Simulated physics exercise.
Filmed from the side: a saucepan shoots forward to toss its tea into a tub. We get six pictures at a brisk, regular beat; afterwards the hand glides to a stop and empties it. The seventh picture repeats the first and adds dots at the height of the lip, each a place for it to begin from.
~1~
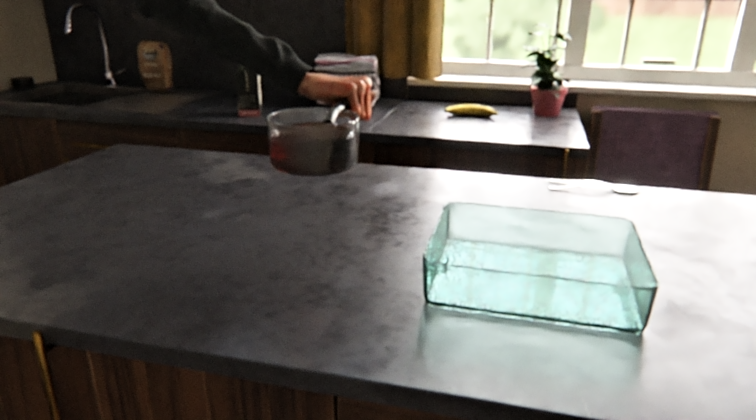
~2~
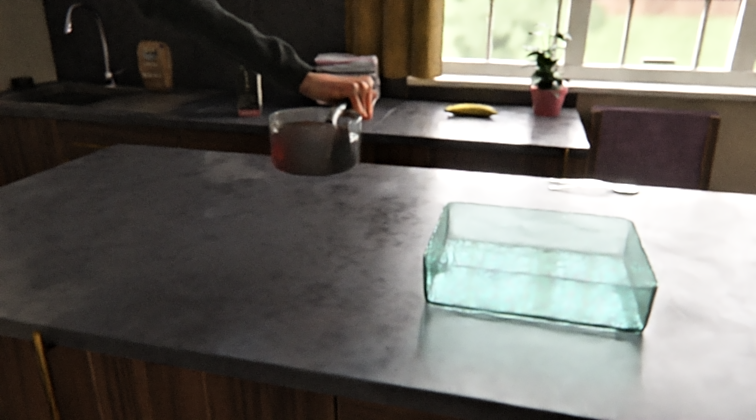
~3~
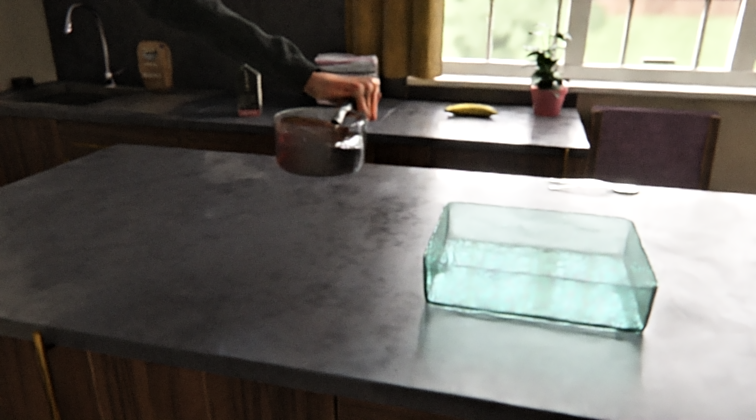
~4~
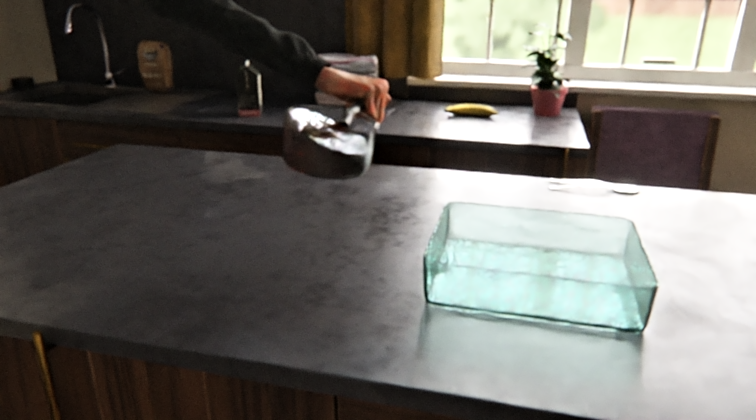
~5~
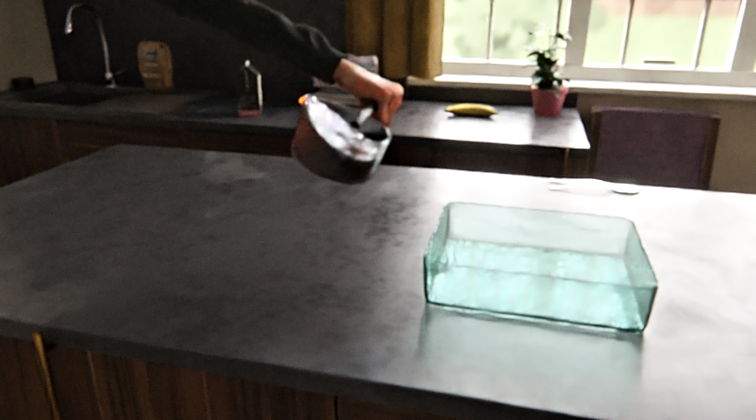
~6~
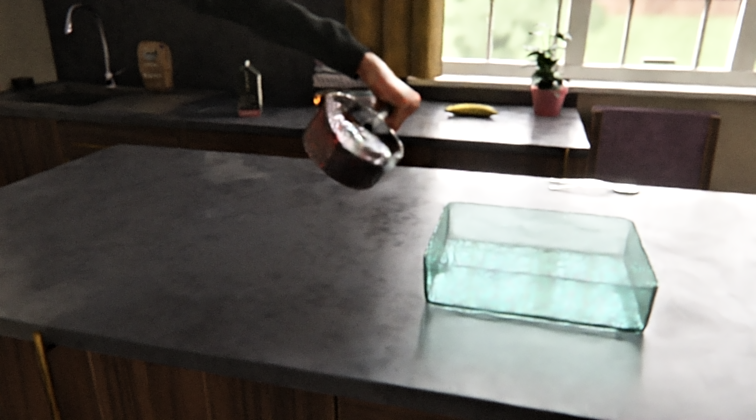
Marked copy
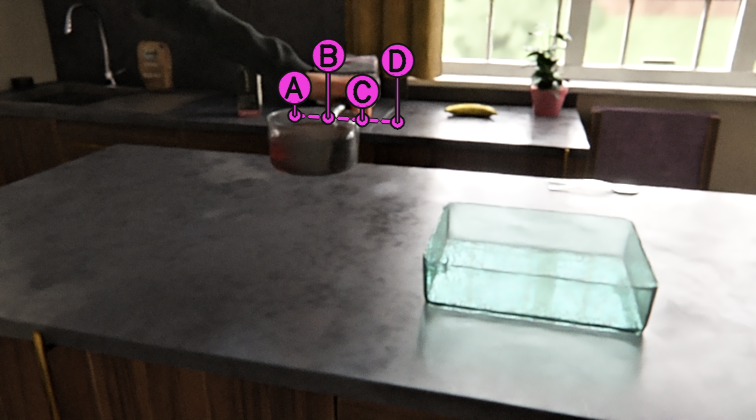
In this clip, a hand holds a saucepan of dark liquid upright above a grey countertop, left of a clear greenish glass tub, then moves it slightly to the right while tilting it increasingly toward the tub.
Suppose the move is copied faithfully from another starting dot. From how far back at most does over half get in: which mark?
The limit is B.
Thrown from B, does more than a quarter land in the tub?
Yes, it does.
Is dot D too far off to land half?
No, that is safe.
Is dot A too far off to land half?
Yes, it does.
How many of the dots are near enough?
Three.
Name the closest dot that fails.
Dot A.
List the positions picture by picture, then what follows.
Upright, lip at (355, 119); tub from (424, 301) to (646, 331); nothing has left yet.
Upright, lip at (357, 119); nothing has left yet.
Upright, lip at (363, 120); nothing has left yet.
Tipped about 9°, lip at (374, 127); nothing has left yet.
Tipped about 22°, lip at (388, 139); tea is over the rim, down to (311, 102).
Tipped about 39°, lip at (400, 155); tea is over the rim, down to (325, 101).
On the marked copy, A at (294, 115); B at (328, 117); C at (362, 119); D at (397, 122).
Choosing A, about 10 % lands in the tub, 86 % falls short and 4 % goes beside or beyond.
Choosing B, about 70 % lands in the tub, 9 % falls short and 22 % goes beside or beyond.
Choosing C, about 71 % lands in the tub, 3 % falls short and 26 % goes beside or beyond.
Choosing D, about 65 % lands in the tub, 3 % falls short and 33 % goes beside or beyond.
